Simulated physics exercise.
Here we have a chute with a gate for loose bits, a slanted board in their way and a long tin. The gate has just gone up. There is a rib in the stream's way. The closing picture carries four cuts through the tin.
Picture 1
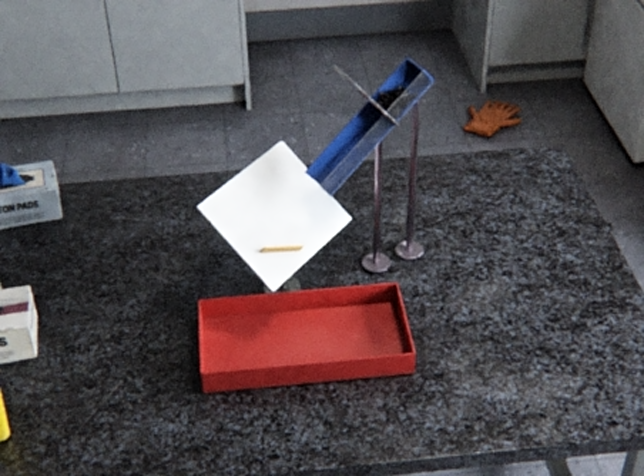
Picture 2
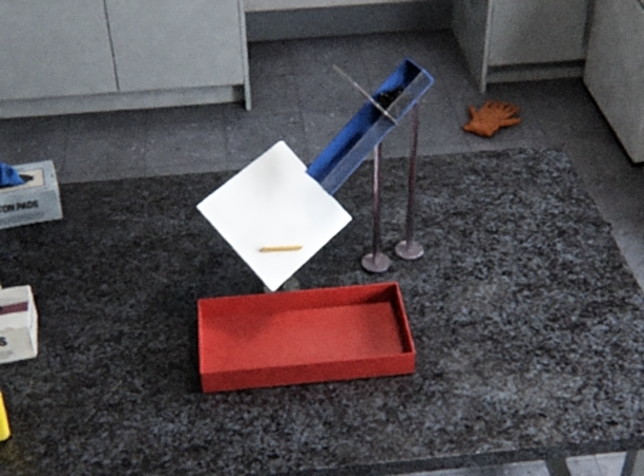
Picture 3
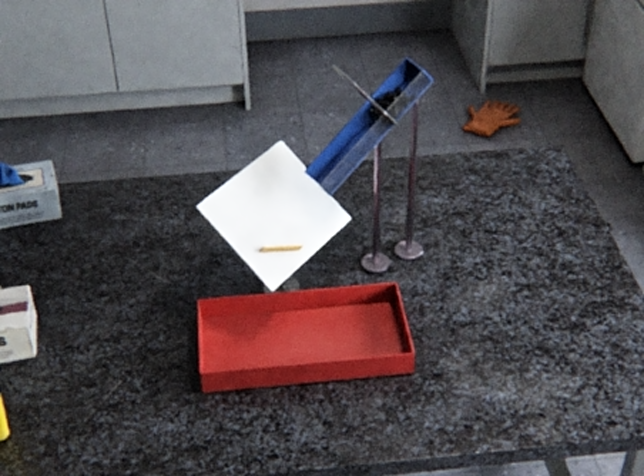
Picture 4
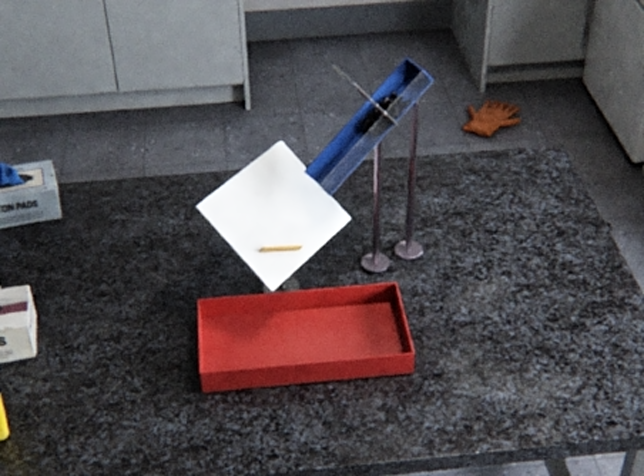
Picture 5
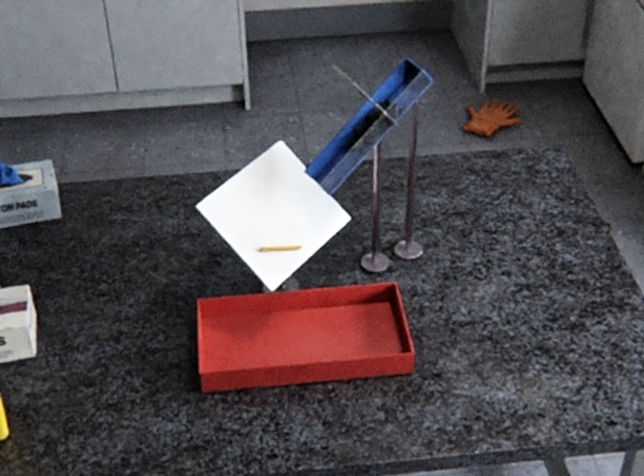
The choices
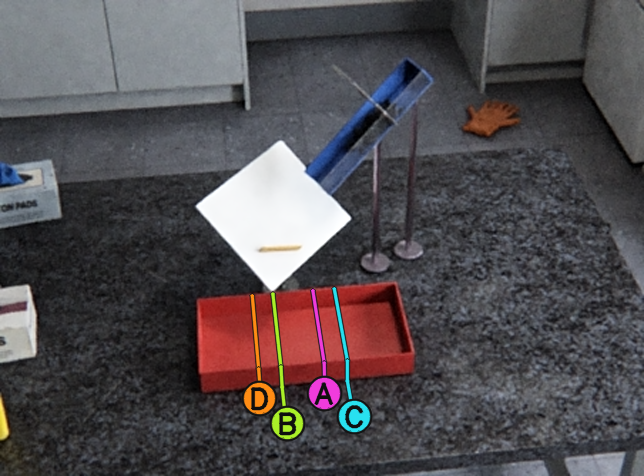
On a dark speckled table, black beans slide partway down a sloping blue chute.
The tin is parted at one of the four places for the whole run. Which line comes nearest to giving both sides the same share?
Choose C.
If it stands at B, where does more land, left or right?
The right side.
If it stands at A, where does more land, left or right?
The right side.
On the marked copy, line A crosses the front rim at (324, 361); line B crosses the front rim at (280, 365); line C crosses the front rim at (347, 359); line D crosses the front rim at (258, 367).
If A is chosen, of what is caught, a stray few on the left of the divider, nearly all on the right.
If B is chosen, of what is caught, none on the left of the divider, all on the right.
If C is chosen, of what is caught, about two thirds on the left of the divider, about a third on the right.
If D is chosen, of what is caught, none on the left of the divider, all on the right.
